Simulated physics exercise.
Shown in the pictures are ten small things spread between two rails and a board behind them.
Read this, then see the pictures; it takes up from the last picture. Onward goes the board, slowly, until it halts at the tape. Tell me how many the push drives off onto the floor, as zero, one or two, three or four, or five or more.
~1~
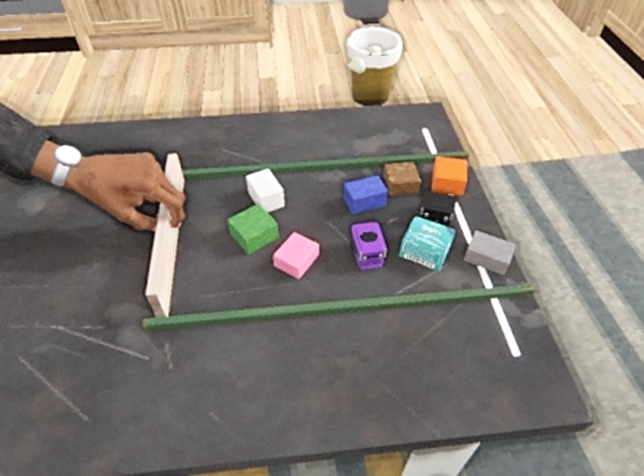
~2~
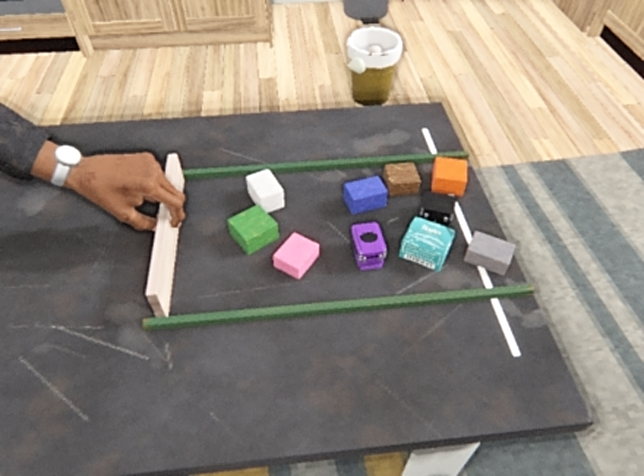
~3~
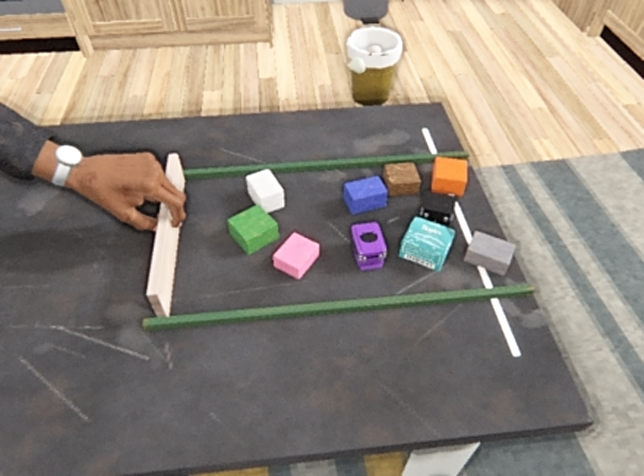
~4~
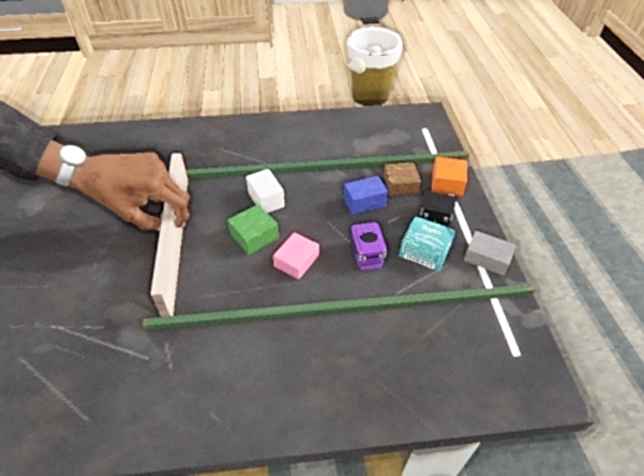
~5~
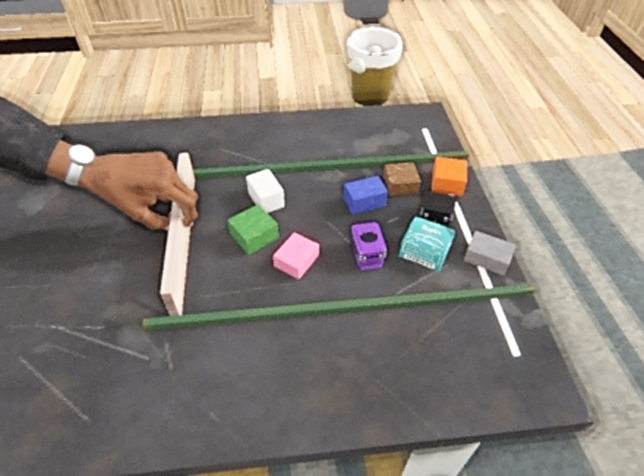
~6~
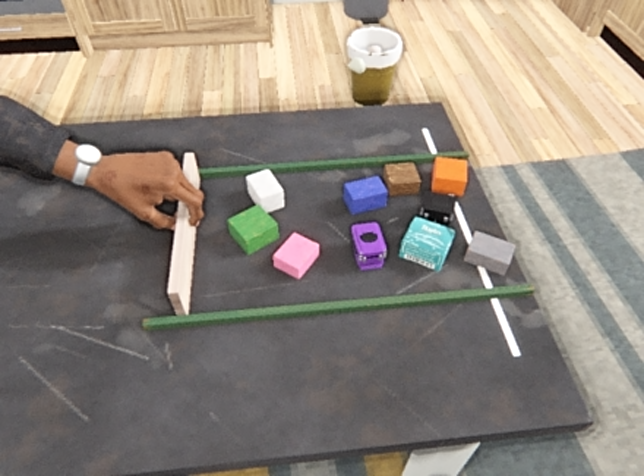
Five or more spill over.
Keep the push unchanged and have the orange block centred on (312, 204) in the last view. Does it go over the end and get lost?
From that start, the object then does not stay.
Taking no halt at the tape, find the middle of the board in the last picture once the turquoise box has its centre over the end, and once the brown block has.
With the turquoise box it sits around (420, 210), with the brown block around (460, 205).
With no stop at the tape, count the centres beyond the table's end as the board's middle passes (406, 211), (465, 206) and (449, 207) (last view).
The numbers past the end are 1, 7 and 4.
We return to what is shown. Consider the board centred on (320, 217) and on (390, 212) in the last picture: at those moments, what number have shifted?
Counts: 4 / 10.
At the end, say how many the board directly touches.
It's touching 3 at the end.
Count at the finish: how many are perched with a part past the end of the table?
Answer: 0.
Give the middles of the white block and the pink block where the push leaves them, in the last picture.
Near (462, 180) and (497, 253).
A little later, none off yet; grey block at rest near (489, 253); orange block at rest near (449, 176); black case at rest near (437, 209).
When it is over, the number that fall off is five or more; down, purple case, blue block, brown block, turquoise box, black case, orange block and grey block.
